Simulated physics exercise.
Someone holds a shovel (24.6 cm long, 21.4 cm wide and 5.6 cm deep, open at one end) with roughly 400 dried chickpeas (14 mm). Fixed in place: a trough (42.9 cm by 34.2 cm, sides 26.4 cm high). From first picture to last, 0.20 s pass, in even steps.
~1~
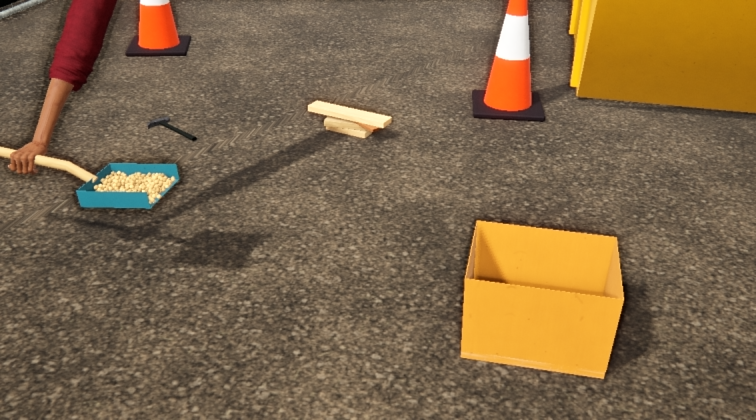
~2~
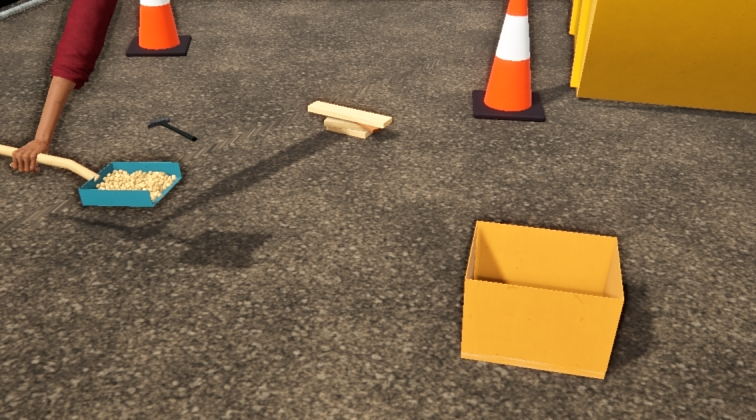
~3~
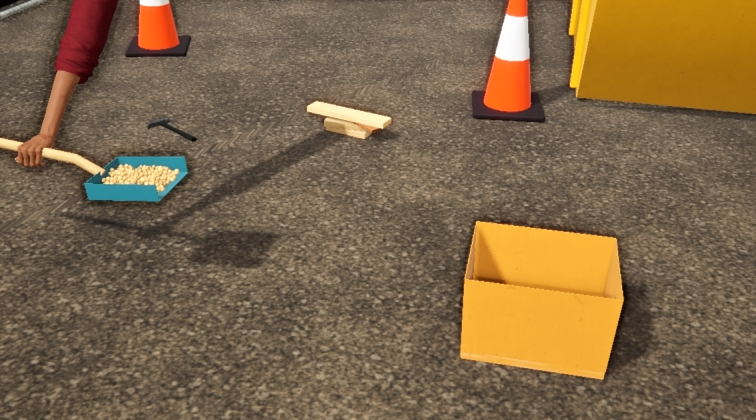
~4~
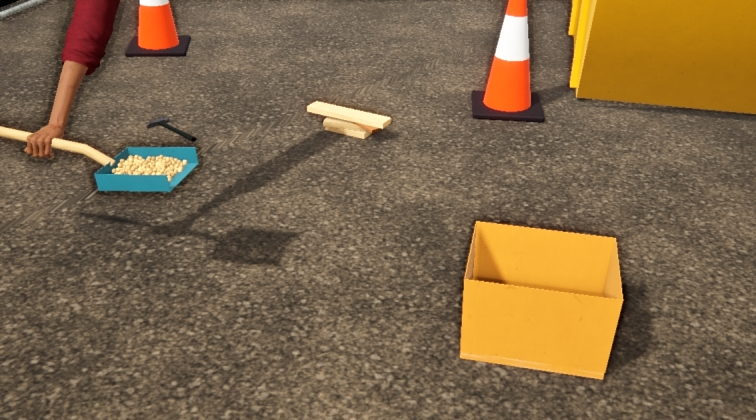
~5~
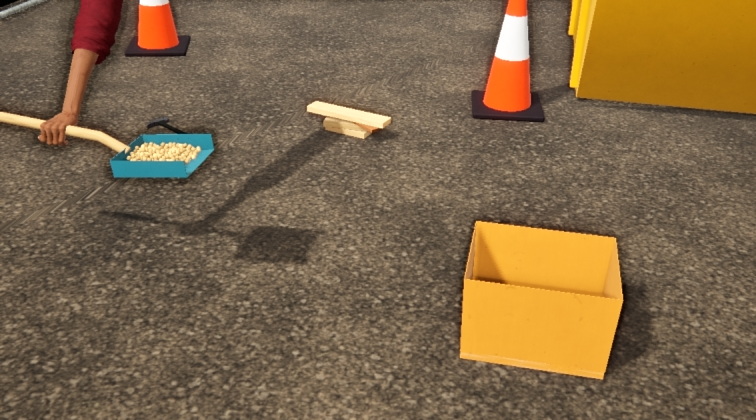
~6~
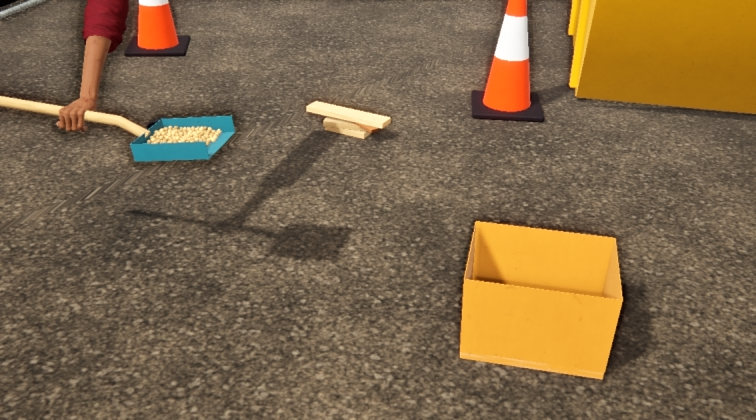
On a patch of rough asphalt near orange-and-white cones, a hand held a blue shovel loaded with dried chickpeas and moved it a short way to the right, lifting it slightly, past a dark hammer.
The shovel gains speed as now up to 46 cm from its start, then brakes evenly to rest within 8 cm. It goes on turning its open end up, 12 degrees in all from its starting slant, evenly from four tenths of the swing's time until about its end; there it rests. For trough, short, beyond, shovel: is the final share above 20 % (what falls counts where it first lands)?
Trough: Below, short: Below, beyond: Above, shovel: Below.
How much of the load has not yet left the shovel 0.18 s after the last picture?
Some 0 per cent of the load.
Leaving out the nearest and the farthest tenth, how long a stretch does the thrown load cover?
Some 35 cm.
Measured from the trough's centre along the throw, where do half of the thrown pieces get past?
About 70 cm beyond it.
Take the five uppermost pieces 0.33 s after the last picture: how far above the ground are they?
Roughly 95 cm.
Then, 0.10 s after the last picture, tilt 16 degrees; shovel 85 %, in the air 15 %; middle of all pieces near (252, 88).
Then, 0.18 s after the last picture, tilt 18 degrees; in the air 100 %; middle of all pieces near (322, 59).
Then, 0.26 s after the last picture, tilt 18 degrees; in the air 100 %; middle of all pieces near (396, 50).
Then, 0.33 s after the last picture, tilt 18 degrees; in the air 100 %; middle of all pieces near (463, 60).
In the end, trough 0 %, short 0 %, beyond 100 %, shovel 0 %.
